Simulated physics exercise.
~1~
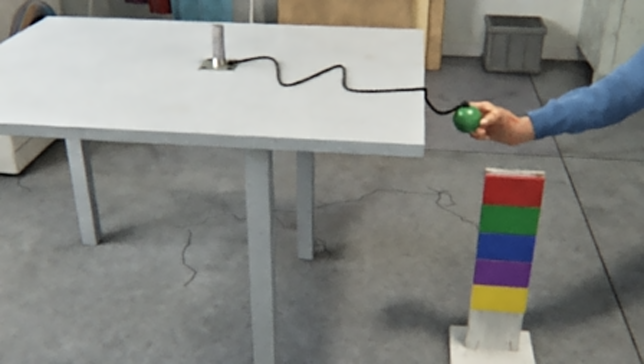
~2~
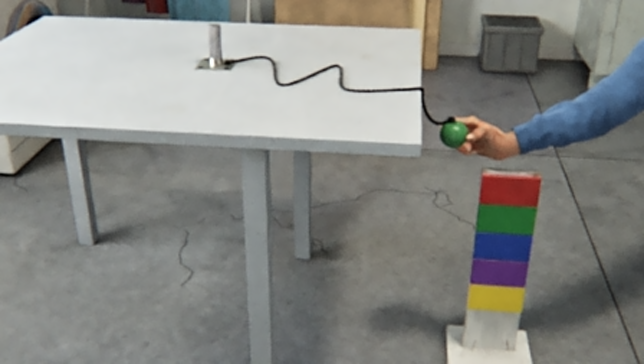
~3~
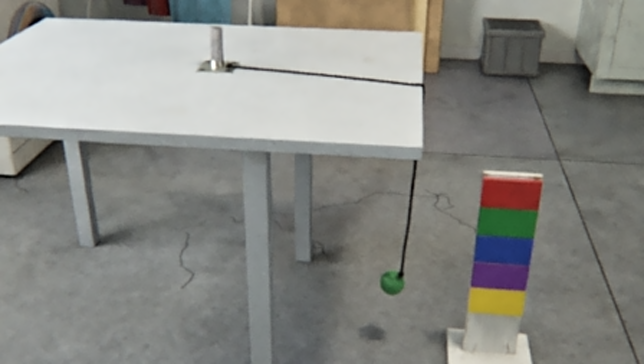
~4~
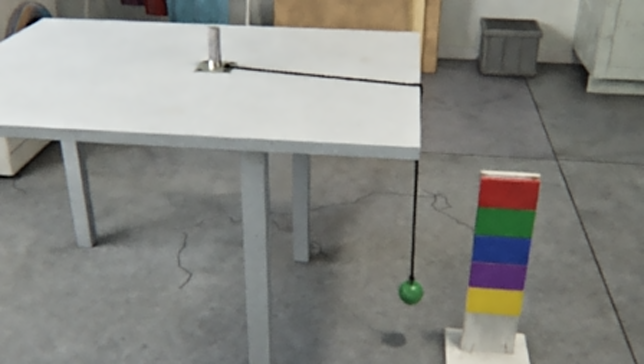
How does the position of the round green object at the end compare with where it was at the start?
At the start it is held up by a hand just off the right edge of the table, near tabletop height. At the end it hangs on the taut cord well below the tabletop and a little further left, level with the yellow band.
